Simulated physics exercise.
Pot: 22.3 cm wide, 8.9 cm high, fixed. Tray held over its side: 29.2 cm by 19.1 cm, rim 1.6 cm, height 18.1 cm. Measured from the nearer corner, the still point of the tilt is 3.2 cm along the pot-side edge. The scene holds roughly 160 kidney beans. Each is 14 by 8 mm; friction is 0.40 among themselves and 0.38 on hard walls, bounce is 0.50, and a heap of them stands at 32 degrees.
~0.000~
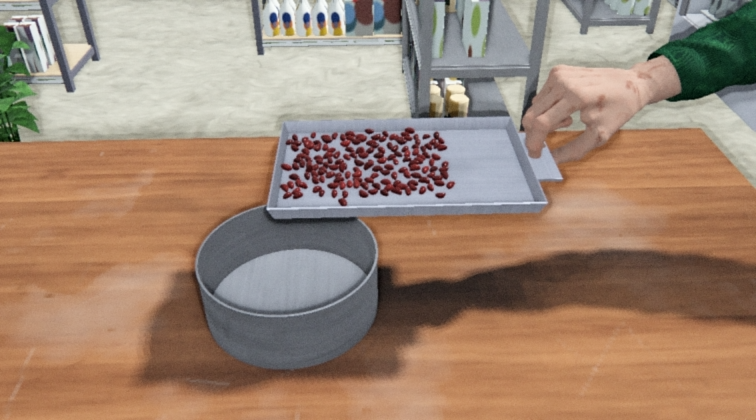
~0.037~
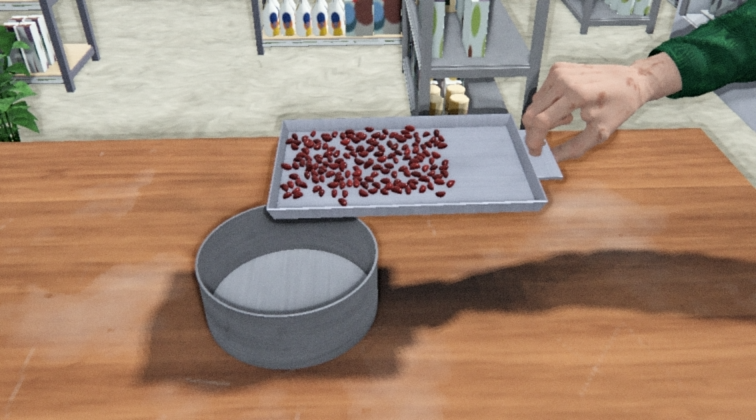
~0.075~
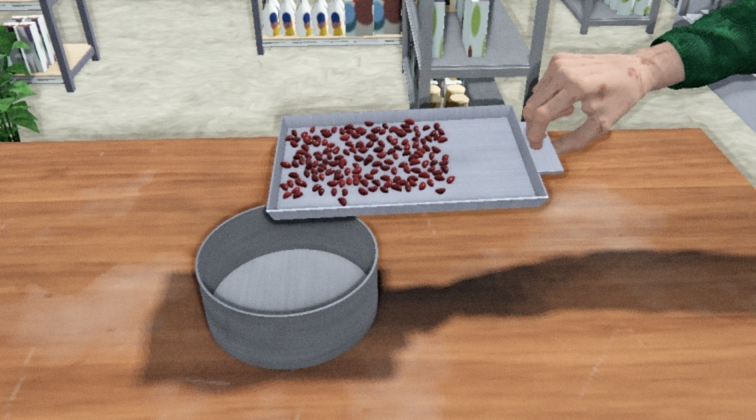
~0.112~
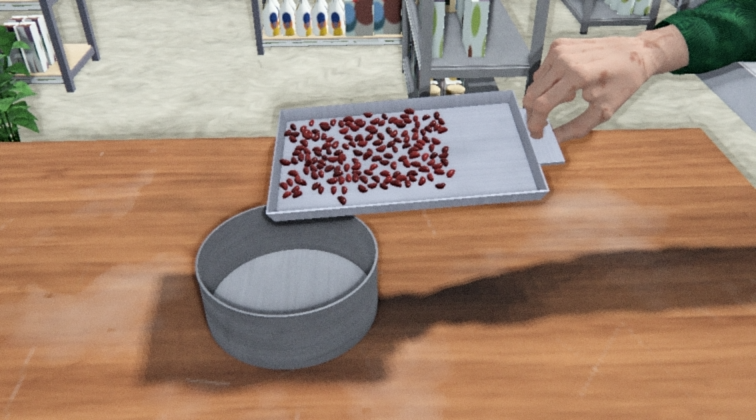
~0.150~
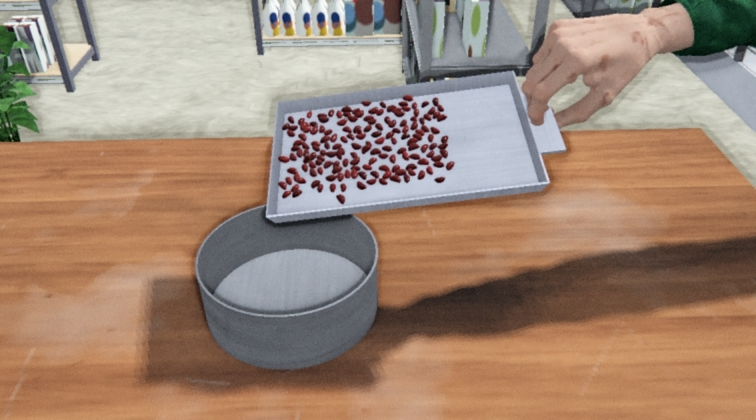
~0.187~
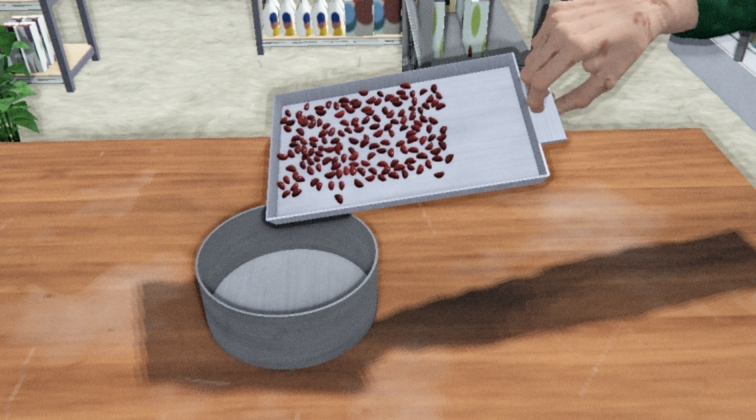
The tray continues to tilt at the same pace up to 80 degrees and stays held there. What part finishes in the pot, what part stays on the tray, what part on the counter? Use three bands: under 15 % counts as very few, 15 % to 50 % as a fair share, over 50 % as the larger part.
Pot: The larger part; left on the tray: Very few; counter: A fair share.
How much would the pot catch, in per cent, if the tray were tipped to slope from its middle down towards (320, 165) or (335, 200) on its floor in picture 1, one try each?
The share comes to about 55 in a hundred, then about 70 in a hundred.
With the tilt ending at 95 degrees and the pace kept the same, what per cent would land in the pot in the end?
Share in the pot: Around 65 %.
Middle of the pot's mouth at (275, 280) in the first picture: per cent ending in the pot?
The share would be some 100 per cent.
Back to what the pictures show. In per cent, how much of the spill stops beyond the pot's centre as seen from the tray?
Some 80 per cent.
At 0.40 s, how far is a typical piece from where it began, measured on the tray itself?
Displacement on the tray: About 4 cm.
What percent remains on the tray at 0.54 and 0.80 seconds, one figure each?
Around 85 first, about 5 after.
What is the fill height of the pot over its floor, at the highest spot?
My guess is around 1.5 centimetres.
After 0.40 s, tilt 51 degrees; the tray holds 100 %, the pot 0 %.
After 0.54 s, tilt 72 degrees; the tray holds 85 %, the pot 0 %.
After 0.80 s, tilt 80 degrees; the tray holds 5 %, the pot 60 %.
At rest (2.1 s), pot 65 %, tray 0 %, counter 35 %.
